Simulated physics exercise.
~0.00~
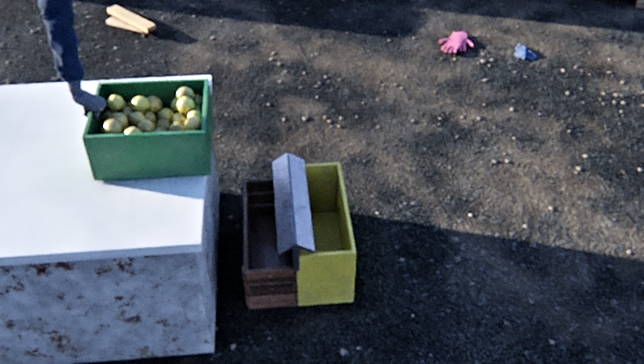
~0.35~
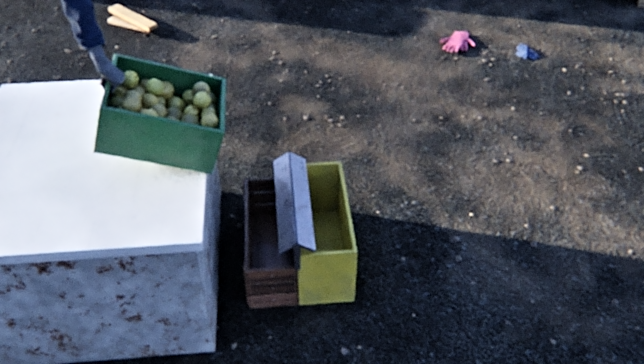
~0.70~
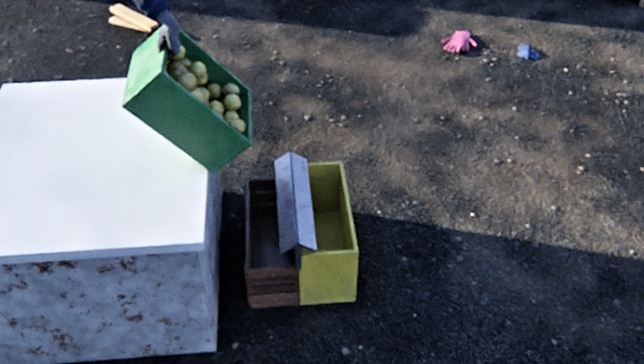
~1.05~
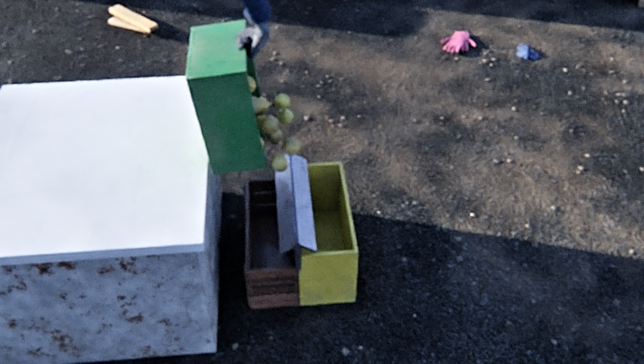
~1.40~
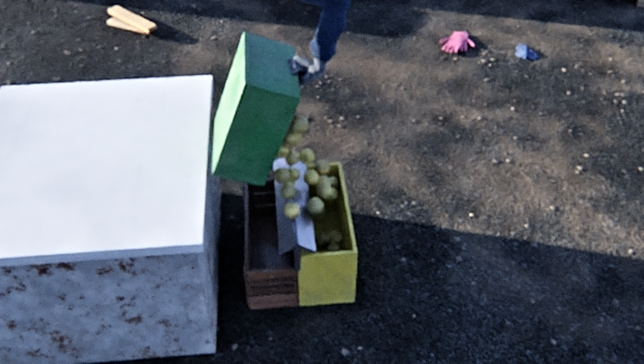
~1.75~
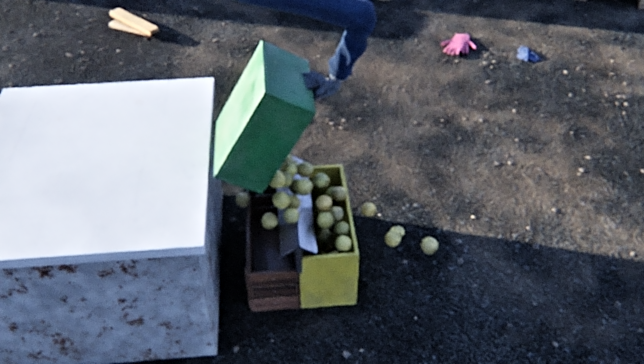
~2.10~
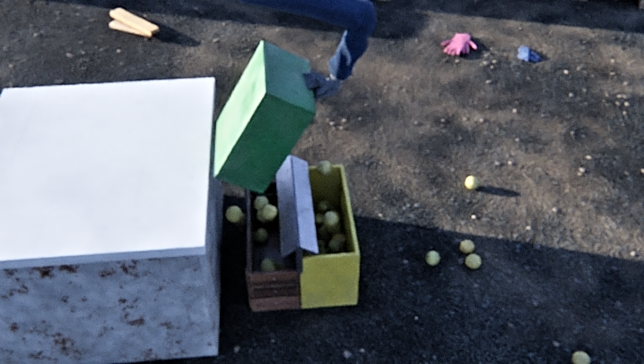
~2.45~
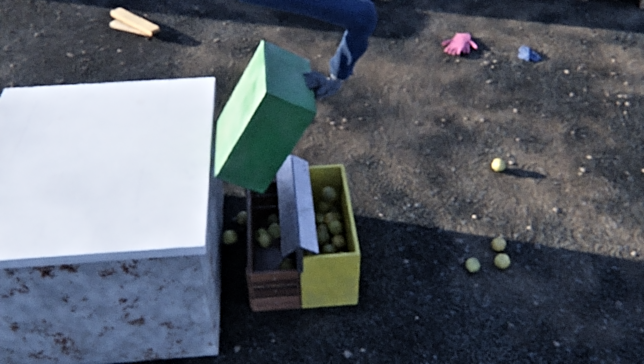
A blue-sleeved arm tipped a green tote of yellow apples over the edge of a pale bench, spilling them onto a ridge between two tubs; most landed in the yellow trough, some in the wooden tub, and a few rolled away across the ground.
